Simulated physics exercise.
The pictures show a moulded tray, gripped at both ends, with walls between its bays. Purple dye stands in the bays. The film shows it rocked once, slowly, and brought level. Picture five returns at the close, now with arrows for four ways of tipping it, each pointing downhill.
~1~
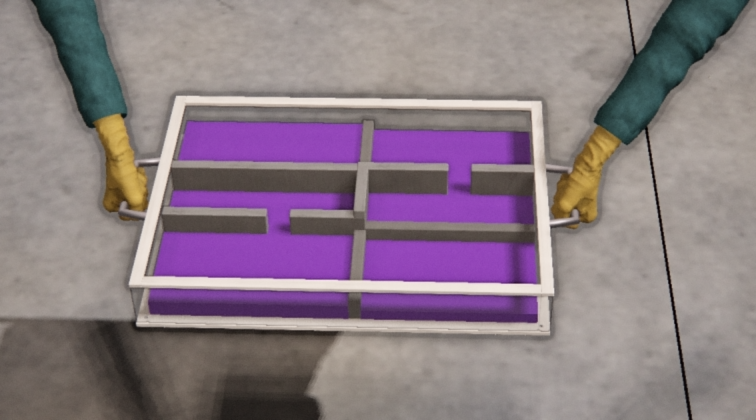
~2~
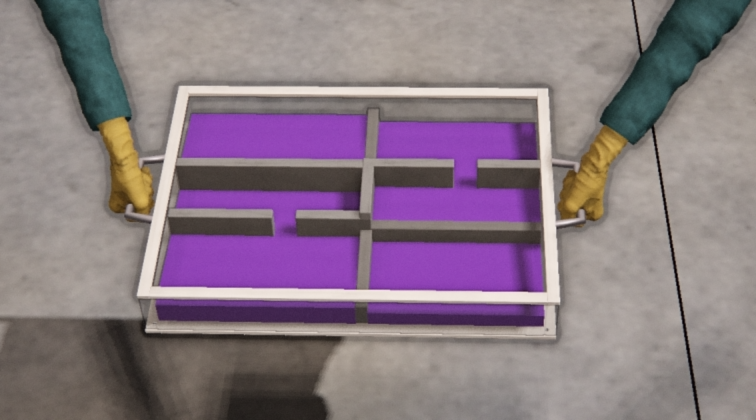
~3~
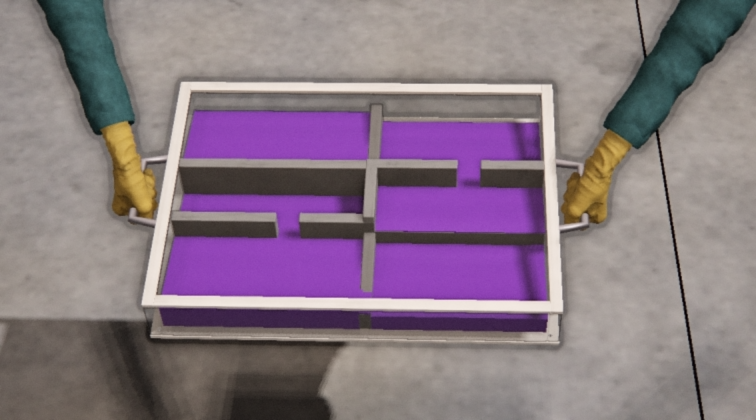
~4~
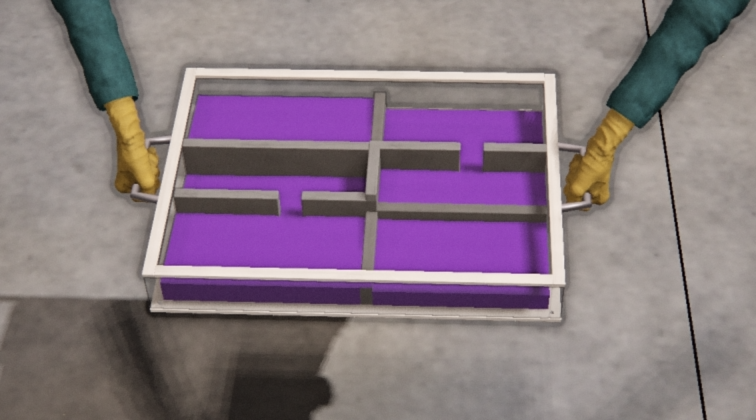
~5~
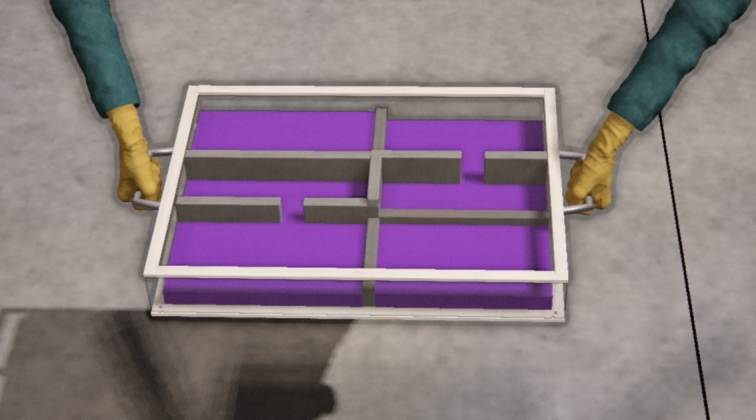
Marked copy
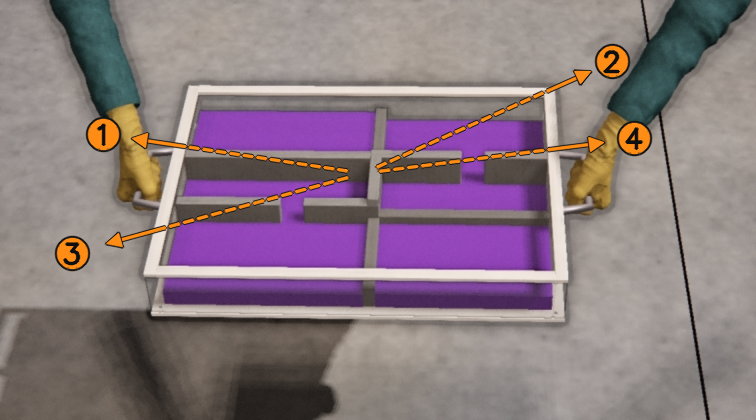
The clip shows two gloved hands gripping a white-framed tray of purple liquid divided by grey walls, tilting it slightly down toward the front and then bringing it back level, with only small shifts in its position.
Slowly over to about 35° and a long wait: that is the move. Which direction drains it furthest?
Direction 2.
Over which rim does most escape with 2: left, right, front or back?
Over the right one.
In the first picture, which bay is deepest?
It is the back left one.
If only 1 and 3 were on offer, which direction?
The answer is 3.
In orange, 1 ends at (137, 139); 2 ends at (585, 73); 3 ends at (111, 242); 4 ends at (598, 143).
With 1, about 30 % stays in the tray, the largest part in the back left bay.
With 2, about 19 % stays in the tray, the largest part in the back right bay.
With 3, about 24 % stays in the tray, the largest part in the front left bay.
With 4, about 30 % stays in the tray, the largest part in the back right bay.
